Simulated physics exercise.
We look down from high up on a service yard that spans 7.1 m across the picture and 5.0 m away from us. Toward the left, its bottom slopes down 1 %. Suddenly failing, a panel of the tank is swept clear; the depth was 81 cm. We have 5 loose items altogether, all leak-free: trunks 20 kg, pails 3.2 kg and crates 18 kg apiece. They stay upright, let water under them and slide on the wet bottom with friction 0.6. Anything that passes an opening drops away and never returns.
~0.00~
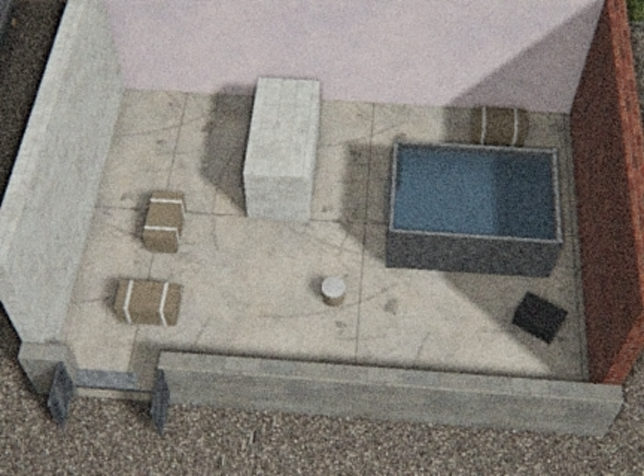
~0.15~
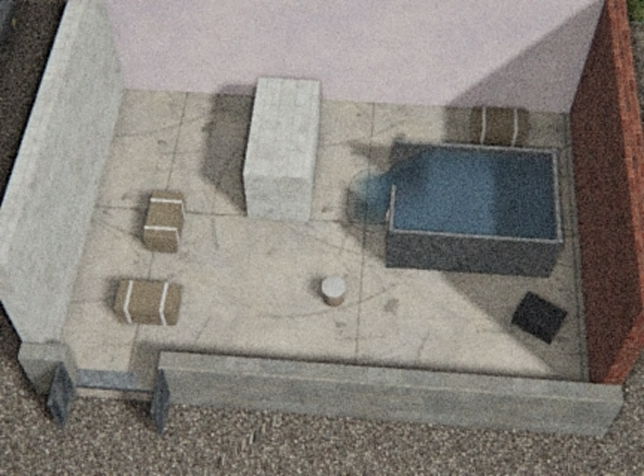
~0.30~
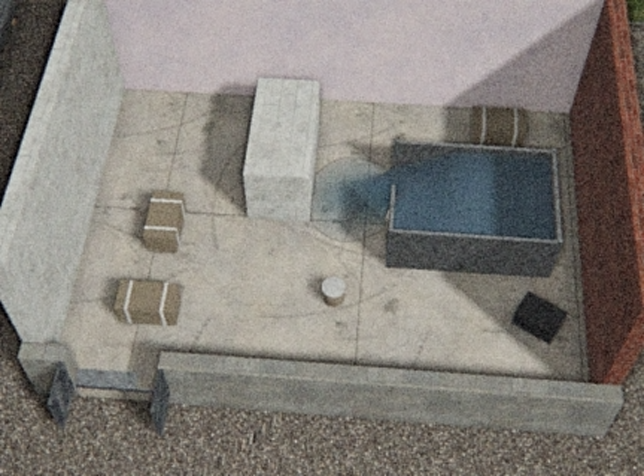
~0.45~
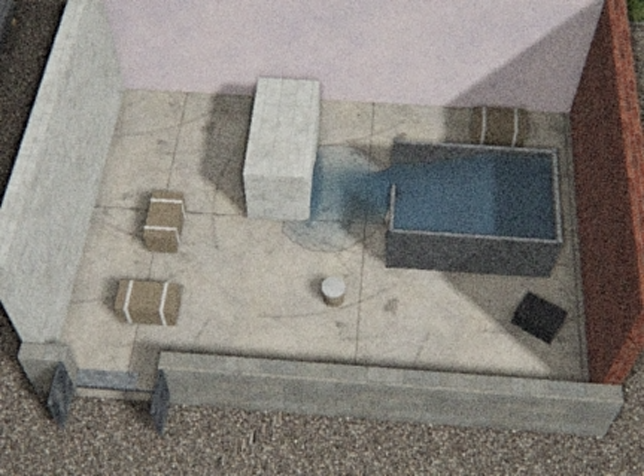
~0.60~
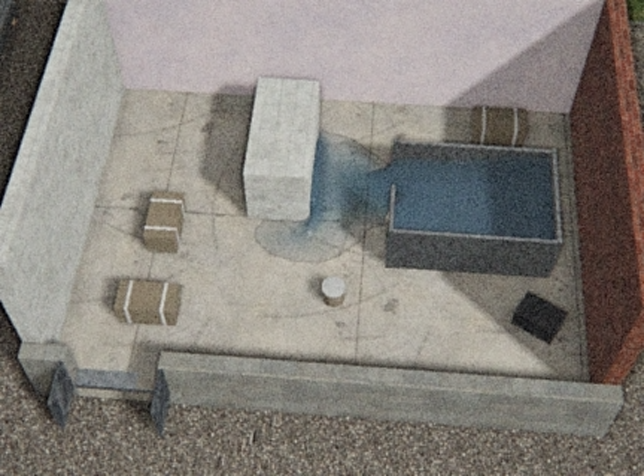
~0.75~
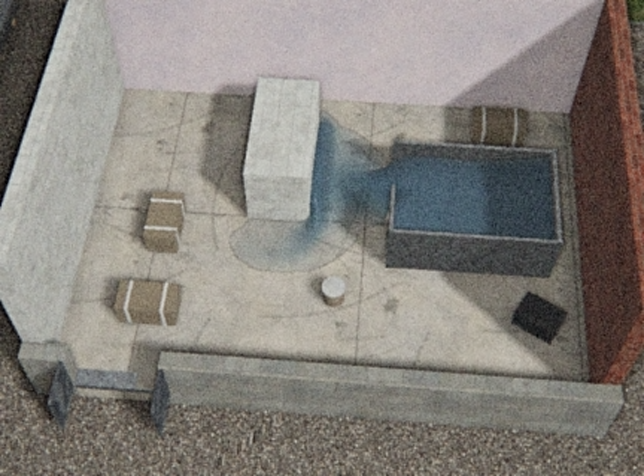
To begin with, a dark tank of blue water stands at the right of a walled yard, with strapped crates and a small pail nearby. Water then pours from the tank's left side, reaches the pale block, and spreads along it and toward the front, while the crates and pail stay still.
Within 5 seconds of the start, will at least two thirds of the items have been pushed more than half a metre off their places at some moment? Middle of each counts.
From a third up to two thirds.
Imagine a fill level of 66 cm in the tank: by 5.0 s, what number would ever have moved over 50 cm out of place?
Then the count would be 2.
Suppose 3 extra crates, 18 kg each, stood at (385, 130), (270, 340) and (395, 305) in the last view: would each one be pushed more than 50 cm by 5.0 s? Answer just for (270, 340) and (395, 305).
Result, in sequence: Exceeded / not exceeded.
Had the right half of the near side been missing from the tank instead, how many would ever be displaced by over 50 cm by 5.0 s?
In that case the number is 4.
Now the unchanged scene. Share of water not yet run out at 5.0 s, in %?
Remaining: Approx. 96 per cent.
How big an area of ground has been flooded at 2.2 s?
About 21 m2 is covered.
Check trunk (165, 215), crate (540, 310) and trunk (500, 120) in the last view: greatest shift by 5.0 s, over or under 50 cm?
In order: Not as far, not as far and farther.
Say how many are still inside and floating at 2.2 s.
0.
After 1.1 s 0 of 5 are over 50 cm from their spots; 0 afloat.
After 2.2 s 1 of 5 are over 50 cm from their spots; 0 afloat.
After 3.5 s 2 of 5 are over 50 cm from their spots; 1 afloat.
After 5.0 s 2 of 5 are over 50 cm from their spots, and 2 have been at some point; 2 afloat.
